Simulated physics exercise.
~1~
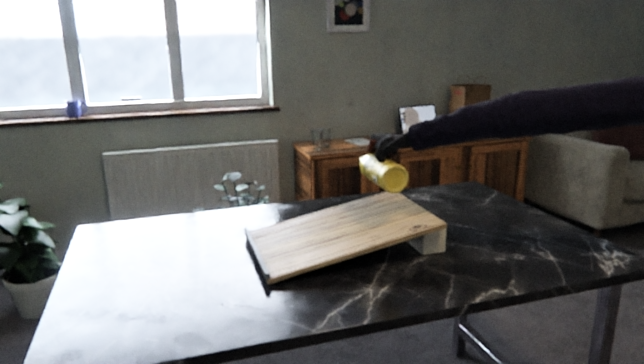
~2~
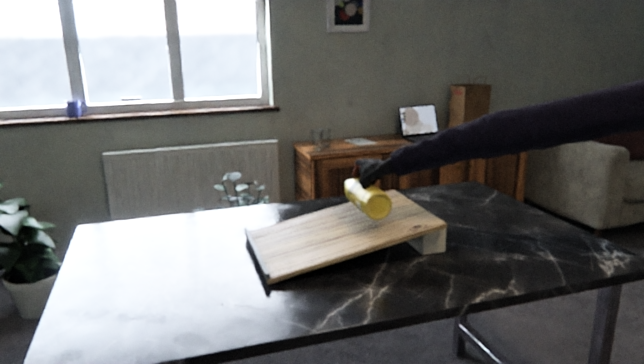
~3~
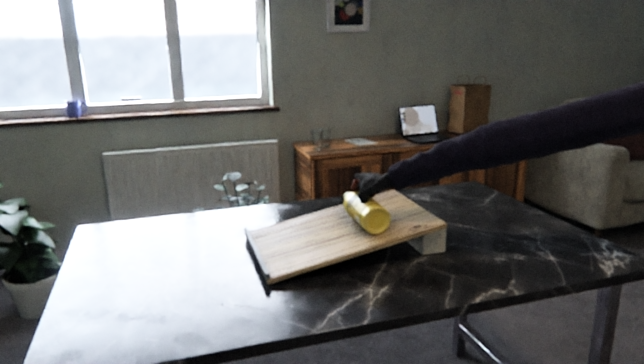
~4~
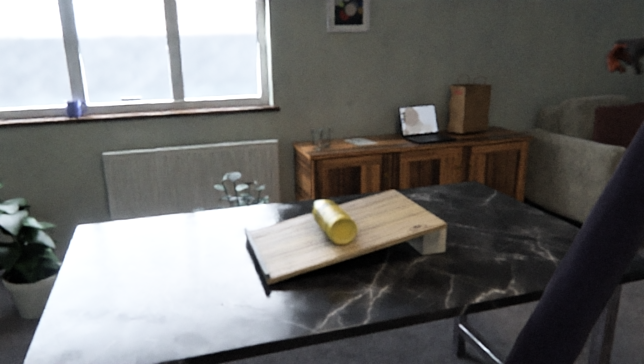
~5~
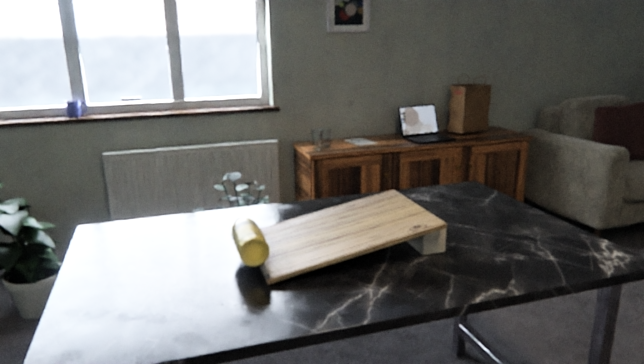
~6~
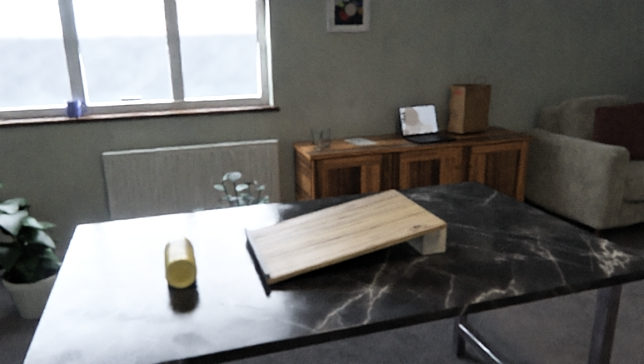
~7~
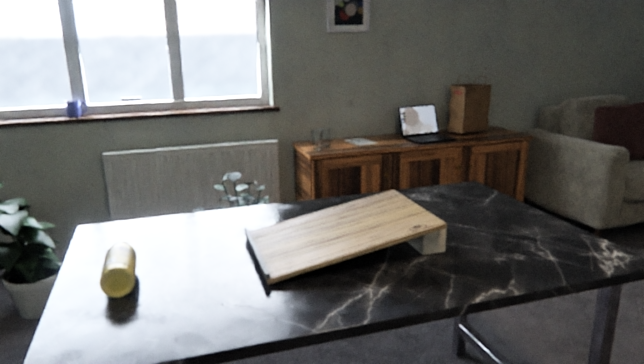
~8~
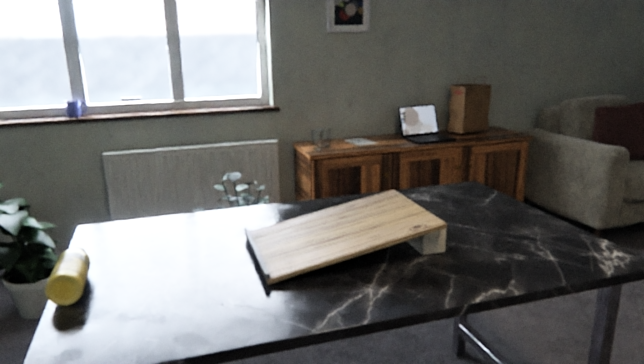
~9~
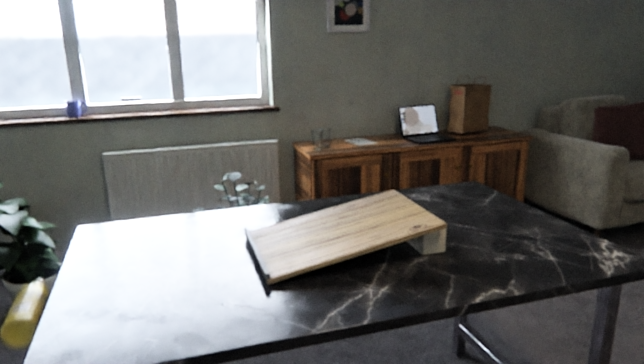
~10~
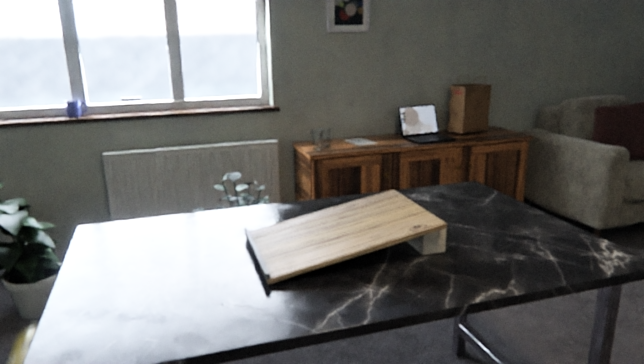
At first, a dark-sleeved arm reaches in from the right, holding a yellow cylindrical container on its side above a wooden board propped up as a ramp on a marble-patterned table. The hand lowers the container onto the board, then lets go and draws back. The container rolls left down the slope and comes off the low end onto the tabletop. It keeps rolling left across the shiny surface until it reaches the table's edge. Finally, it goes over the edge and drops almost out of view at the lower left, while the board stays in place.
